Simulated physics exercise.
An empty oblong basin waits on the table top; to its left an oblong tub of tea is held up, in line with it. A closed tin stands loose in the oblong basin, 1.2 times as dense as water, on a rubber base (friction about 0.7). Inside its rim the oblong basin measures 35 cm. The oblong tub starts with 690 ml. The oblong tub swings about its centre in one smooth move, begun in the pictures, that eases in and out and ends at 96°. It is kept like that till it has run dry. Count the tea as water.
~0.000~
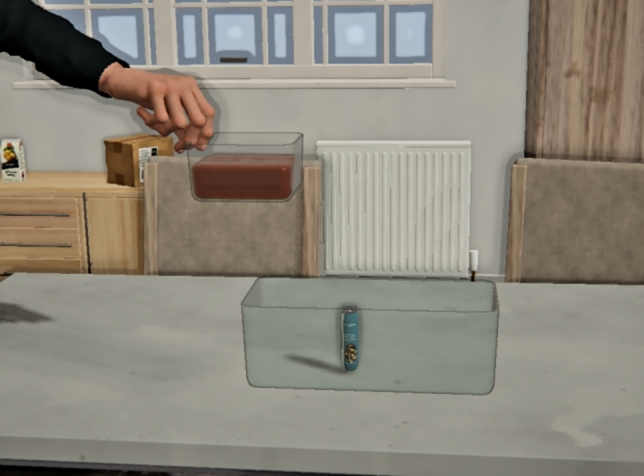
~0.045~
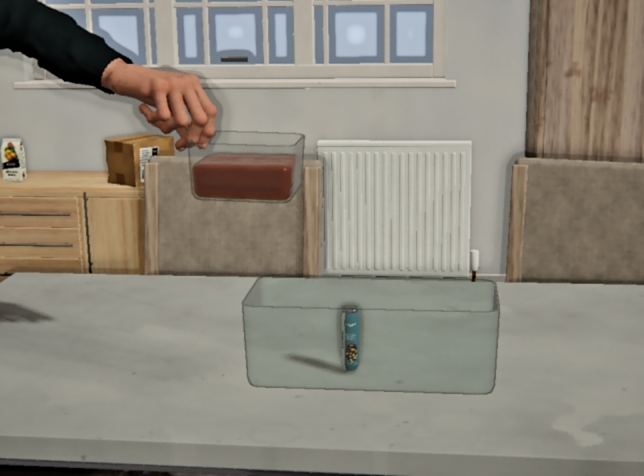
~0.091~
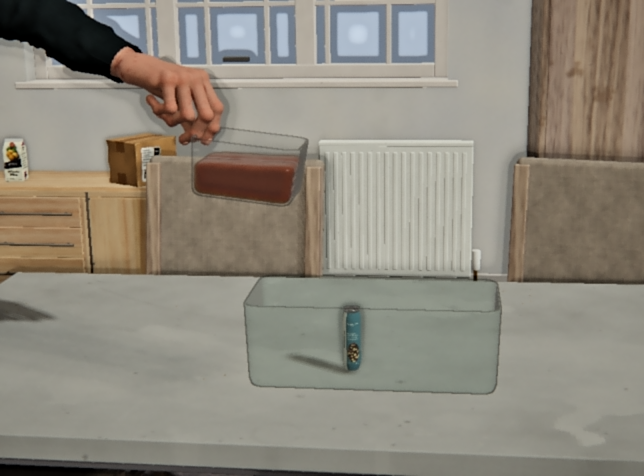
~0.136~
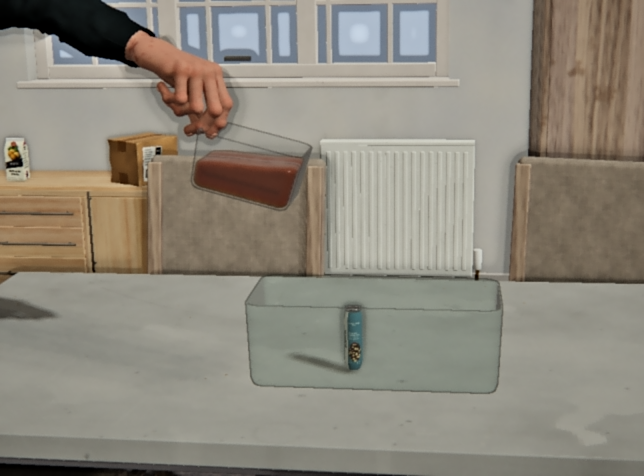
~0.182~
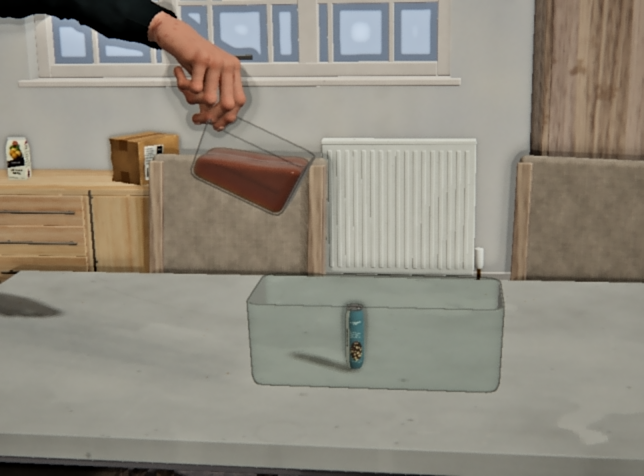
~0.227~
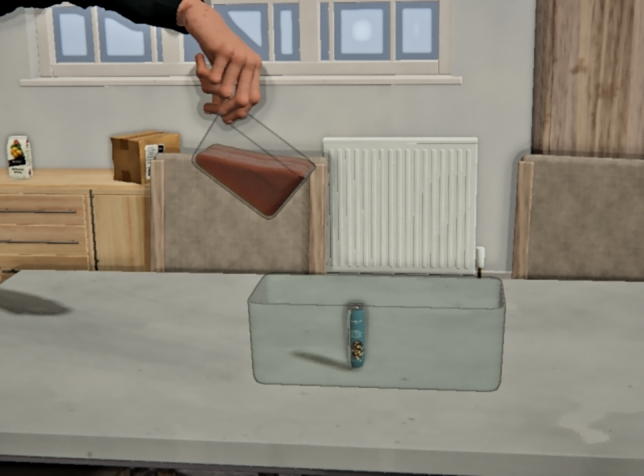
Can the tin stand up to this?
It falls.
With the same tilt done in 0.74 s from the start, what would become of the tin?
The tin remains upright.
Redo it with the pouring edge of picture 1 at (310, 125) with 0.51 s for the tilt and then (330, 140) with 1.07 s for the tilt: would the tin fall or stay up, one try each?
First it stays up; then it keeps standing.
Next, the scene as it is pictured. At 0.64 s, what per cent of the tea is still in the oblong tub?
Near 10 in a hundred.
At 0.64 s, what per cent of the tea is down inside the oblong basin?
About 82 per cent.
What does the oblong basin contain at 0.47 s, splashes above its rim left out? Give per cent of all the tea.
Some 16 per cent.
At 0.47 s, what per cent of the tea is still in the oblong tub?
Near 26 in a hundred.
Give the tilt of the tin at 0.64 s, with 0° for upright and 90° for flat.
About 0°.
Then, 0.47 s in, the tilt is 93° and 27 per cent is still to pour; the tin stands where it began.
Then, 0.64 s in, the tilt is 96° and 9 per cent is still to pour; the tin stands 1 cm from where it began.
Then, 0.83 s in, the tilt is 96° and 3 per cent is still to pour; the tin leans 32°.
Then, 1.03 s in, the tilt is 96° and 0 per cent is still to pour; the tin lies on its side.
Finally, the tin lies on its side.
